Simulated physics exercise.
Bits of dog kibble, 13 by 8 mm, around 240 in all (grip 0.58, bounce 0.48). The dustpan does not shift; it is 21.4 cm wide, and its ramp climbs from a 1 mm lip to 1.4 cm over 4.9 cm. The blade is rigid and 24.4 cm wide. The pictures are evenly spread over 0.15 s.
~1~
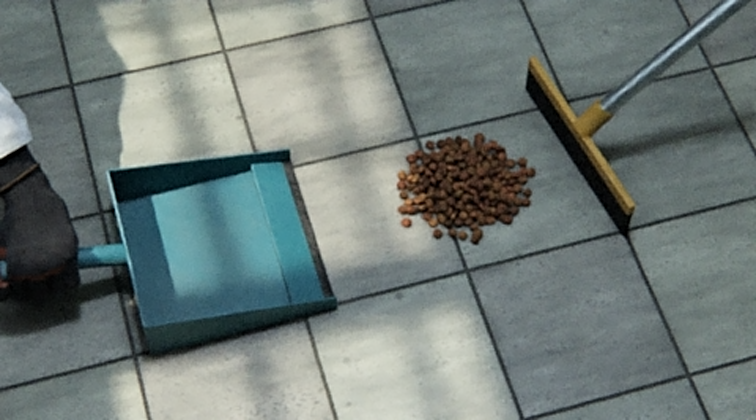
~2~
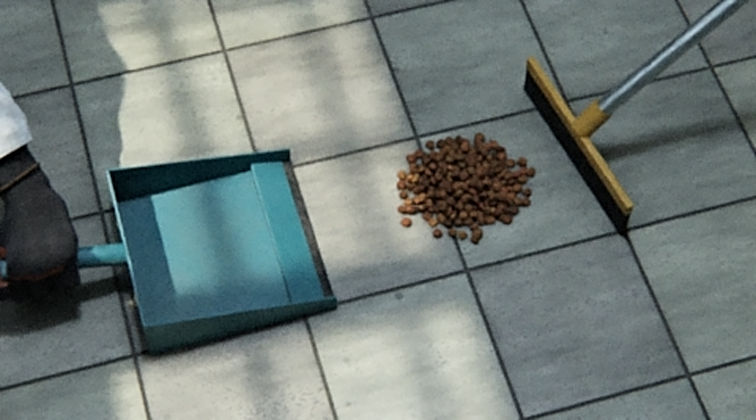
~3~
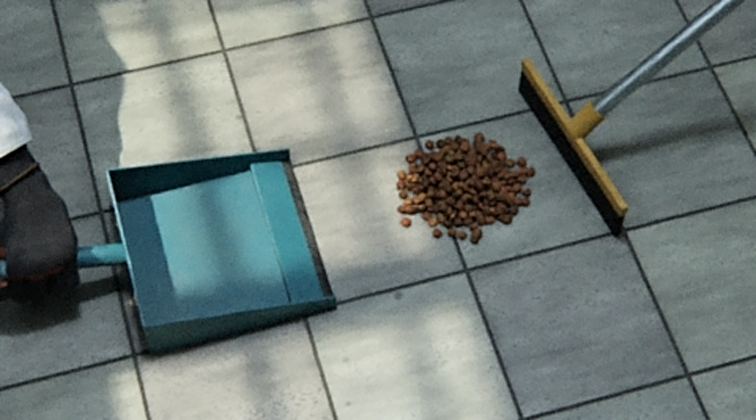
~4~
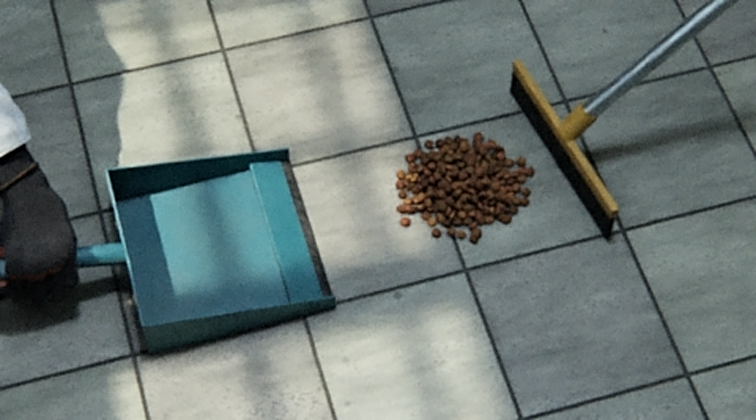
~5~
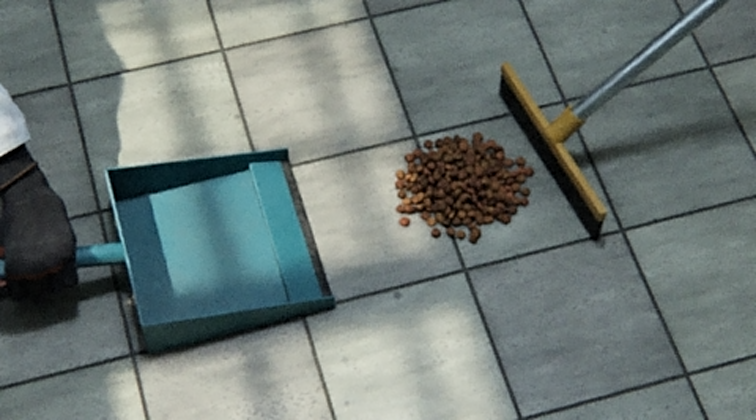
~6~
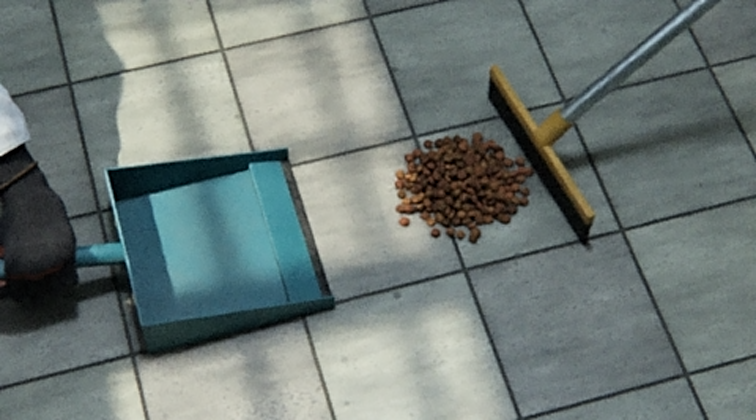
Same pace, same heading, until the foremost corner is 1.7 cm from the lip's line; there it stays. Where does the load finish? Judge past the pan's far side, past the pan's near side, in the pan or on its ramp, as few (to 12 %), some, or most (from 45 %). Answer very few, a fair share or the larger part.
Far side: Very few, near side: Very few, pan: A fair share.
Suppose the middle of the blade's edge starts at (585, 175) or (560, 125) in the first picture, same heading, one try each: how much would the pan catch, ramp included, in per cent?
Some 40 and 25 per cent.
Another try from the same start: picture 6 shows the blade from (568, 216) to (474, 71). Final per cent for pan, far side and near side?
Pan 30, far 5, near 5.
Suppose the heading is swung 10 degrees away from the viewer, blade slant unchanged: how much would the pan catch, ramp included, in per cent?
Then about 20 per cent.
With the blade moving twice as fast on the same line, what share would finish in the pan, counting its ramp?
Then about 45 per cent.
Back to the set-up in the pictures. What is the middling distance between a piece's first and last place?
Roughly 20 cm.
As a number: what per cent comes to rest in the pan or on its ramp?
Roughly 30 per cent.
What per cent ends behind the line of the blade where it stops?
Roughly 0 per cent.
Then, 0.25 s after the last picture, middle of the blade 17 cm from the lip; 0 % over the lip, far side 0 %, near side 0 %.
Then, 0.43 s after the last picture, middle of the blade 8 cm from the lip; 0 % over the lip, far side 0 %, near side 5 %.
Then, 0.72 s after the last picture, middle of the blade 4 cm from the lip; 30 % over the lip, far side 0 %, near side 5 %.
In the end, far side 0 %, near side 5 %, pan 30 %, in front of the lip or behind the blade 60 %.
